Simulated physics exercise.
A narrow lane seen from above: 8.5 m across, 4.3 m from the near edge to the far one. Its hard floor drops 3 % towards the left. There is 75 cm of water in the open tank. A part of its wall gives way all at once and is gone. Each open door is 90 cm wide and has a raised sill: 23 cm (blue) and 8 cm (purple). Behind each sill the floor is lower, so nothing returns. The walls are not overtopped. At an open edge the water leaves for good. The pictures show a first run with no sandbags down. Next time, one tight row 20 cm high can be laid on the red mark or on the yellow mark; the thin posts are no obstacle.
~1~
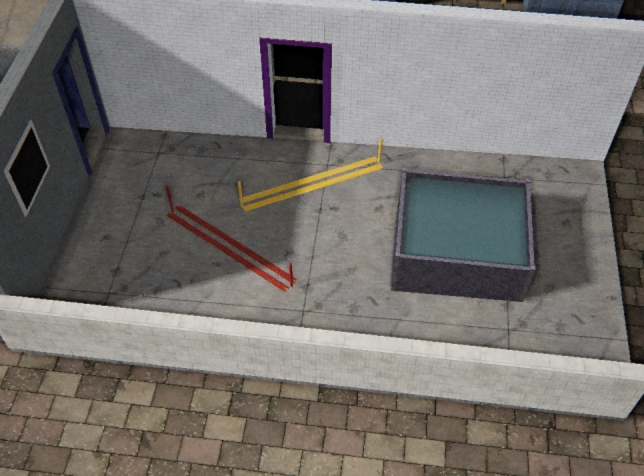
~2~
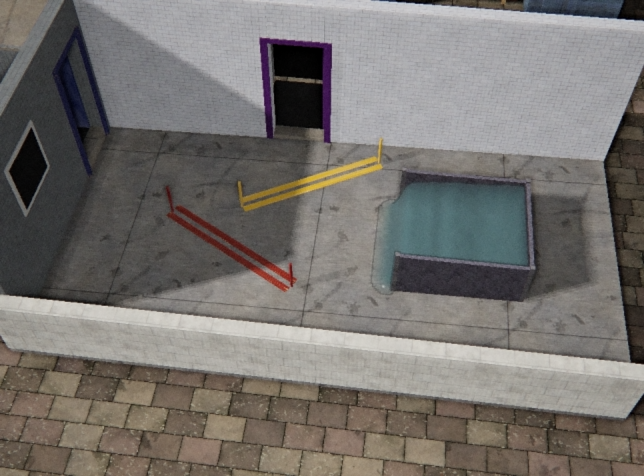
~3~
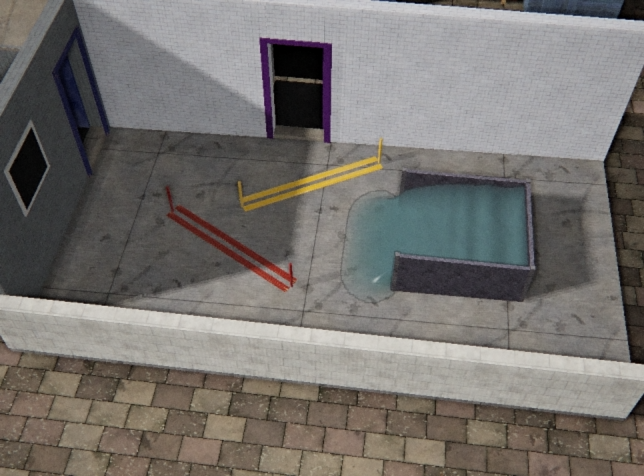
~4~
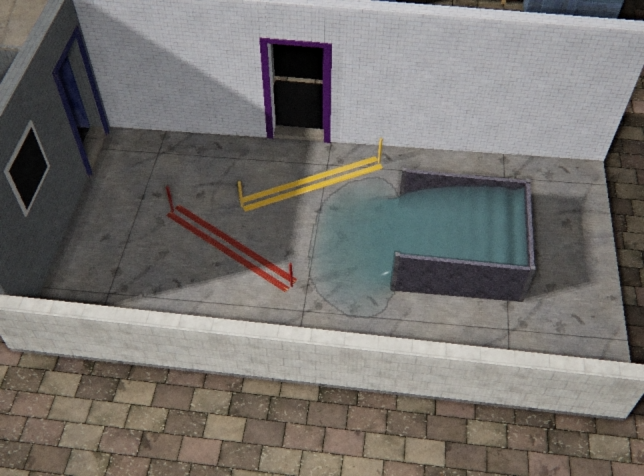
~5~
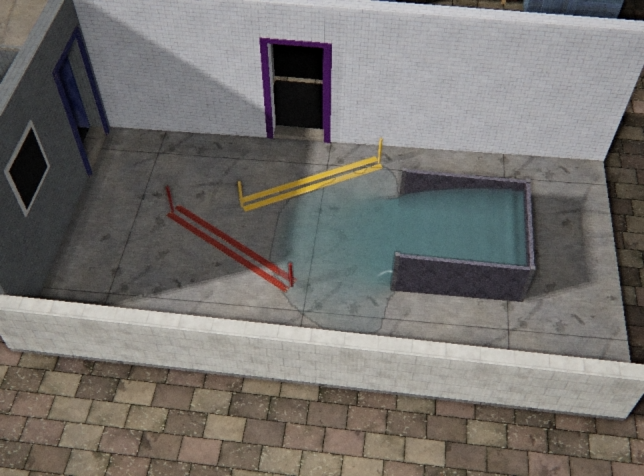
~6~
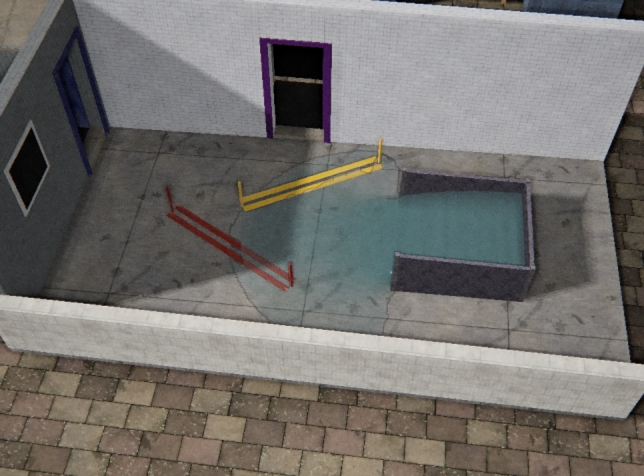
A walled yard with a grey concrete floor, bordered by brick paving, is seen from above by a still camera. A dark-sided open tank of blue-green water stands at the right, with yellow and red double strips to its left, a purple-framed doorway behind and a blue-framed one at the far left. The tank's left side disappears, and water pours out leftward, spreading thinly across the floor past the strips' nearer ends.
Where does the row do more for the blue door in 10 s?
The yellow mark.
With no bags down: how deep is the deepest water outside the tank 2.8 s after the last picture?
About 32 cm.
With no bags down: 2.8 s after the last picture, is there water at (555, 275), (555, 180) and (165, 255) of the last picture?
In turn: Not reached, not reached, flooded.
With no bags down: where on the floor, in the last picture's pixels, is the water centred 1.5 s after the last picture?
Around (260, 237).
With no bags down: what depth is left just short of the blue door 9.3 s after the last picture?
About 17.0 cm.
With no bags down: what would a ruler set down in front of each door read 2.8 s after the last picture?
In cm: Blue 30, purple 6.
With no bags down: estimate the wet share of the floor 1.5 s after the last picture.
Near 65 per cent is wet.
Then, 0.7 s after the last picture water covers 55 % of the floor and is deepest (28 cm) near (388, 260) in the run without bags; in at the blue door, 0 L with no bags, 0 L with the row on red, 0 L on yellow.
Then, 1.5 s after the last picture water covers 65 % of the floor and is deepest (50 cm) near (31, 317) in the run without bags; in at the blue door, 0 L with no bags, 15 L with the row on red, 0 L on yellow.
Then, 2.8 s after the last picture water covers 65 % of the floor and is deepest (32 cm) near (77, 208) in the run without bags; in at the blue door, 53 L with no bags, 176 L with the row on red, 0 L on yellow.
Then, 5.3 s after the last picture water covers 60 % of the floor and is deepest (20 cm) near (27, 327) in the run without bags; in at the blue door, 66 L with no bags, 224 L with the row on red, 11 L on yellow.
Then, 9.3 s after the last picture water covers 80 % of the floor and is deepest (18 cm) near (27, 327) in the run without bags; in at the blue door, 67 L with no bags, 224 L with the row on red, 15 L on yellow.
